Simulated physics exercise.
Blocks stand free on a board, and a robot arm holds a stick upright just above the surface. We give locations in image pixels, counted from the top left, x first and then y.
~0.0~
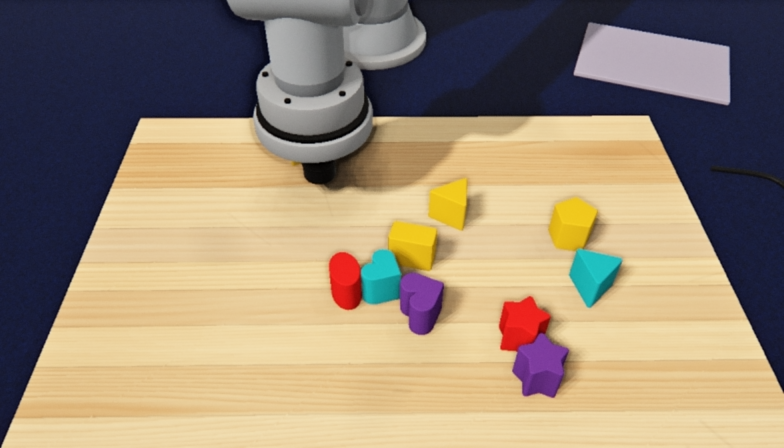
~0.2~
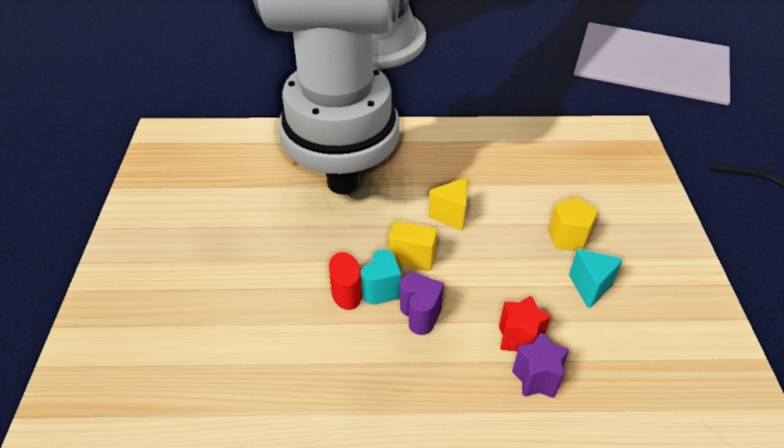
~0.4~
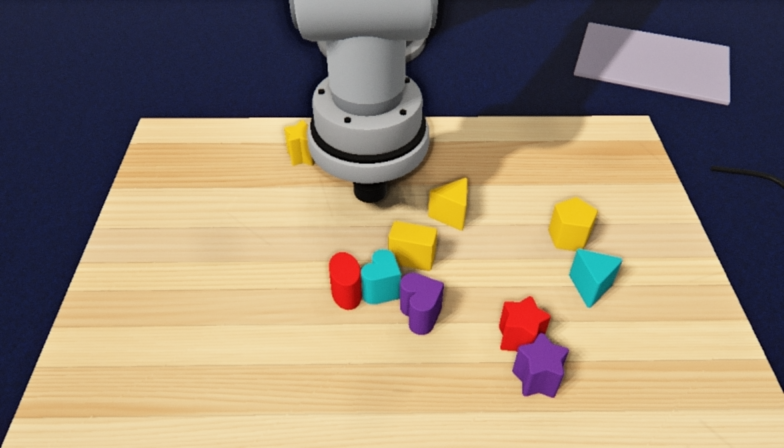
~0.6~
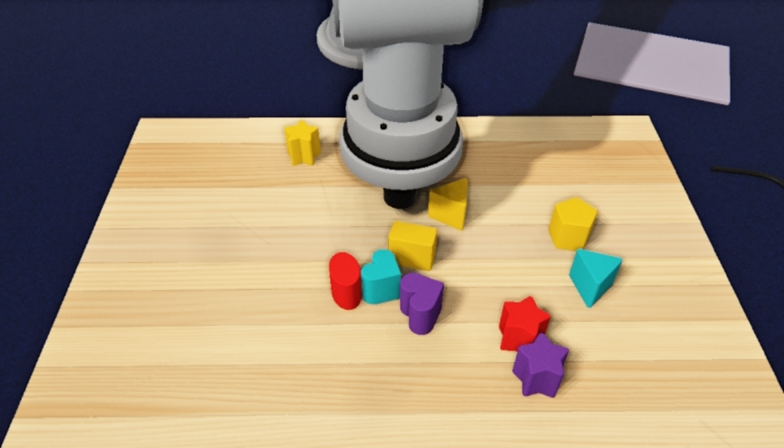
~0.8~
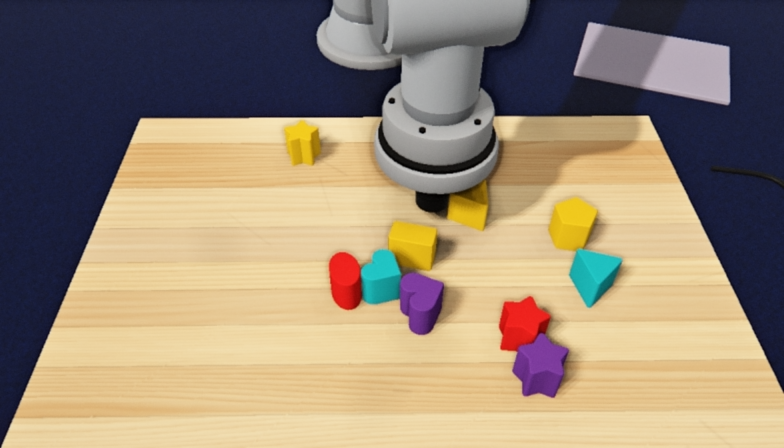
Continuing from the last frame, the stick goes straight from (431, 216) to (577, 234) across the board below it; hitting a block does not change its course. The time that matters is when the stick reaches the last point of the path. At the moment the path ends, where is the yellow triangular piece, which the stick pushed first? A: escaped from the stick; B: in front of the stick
A.
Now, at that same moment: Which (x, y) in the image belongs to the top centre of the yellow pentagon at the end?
About (620, 224).
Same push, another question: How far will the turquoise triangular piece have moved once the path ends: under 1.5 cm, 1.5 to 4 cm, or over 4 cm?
That one ends up within 1.5 cm of where it is now.
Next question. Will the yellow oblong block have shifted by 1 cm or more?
No - that is not the case.
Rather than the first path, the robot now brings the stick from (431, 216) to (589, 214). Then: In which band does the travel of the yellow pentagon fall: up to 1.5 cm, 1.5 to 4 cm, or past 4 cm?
Band: 1.5 to 4 cm.
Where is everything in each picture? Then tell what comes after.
The first frame shows lower end of the stick at (320, 175), tops of blocks, yellow oblong block at (413, 233), yellow triangular piece at (454, 191), yellow pentagon at (577, 211), turquoise triangular piece at (600, 263).
The second frame shows stick at (344, 184), blocks as before.
The third frame shows stick at (370, 193), blocks as before.
The fourth frame shows stick at (400, 199), blocks as before.
The fifth frame shows stick at (432, 202), yellow oblong block at (413, 233), yellow triangular piece at (474, 191), yellow pentagon at (577, 211), turquoise triangular piece at (600, 263).
The first path, step by step. One third of the way, stick at (482, 208); yellow triangular piece at (519, 190), turned 35° anticlockwise.
Two thirds of the way, stick at (531, 214); yellow triangular piece at (550, 186), turned 90° anticlockwise.
At the end, stick at (581, 220); yellow oblong block not moved; yellow triangular piece at (563, 185), turned 140° anticlockwise; yellow pentagon at (620, 224), turned 40° clockwise; turquoise triangular piece not moved.
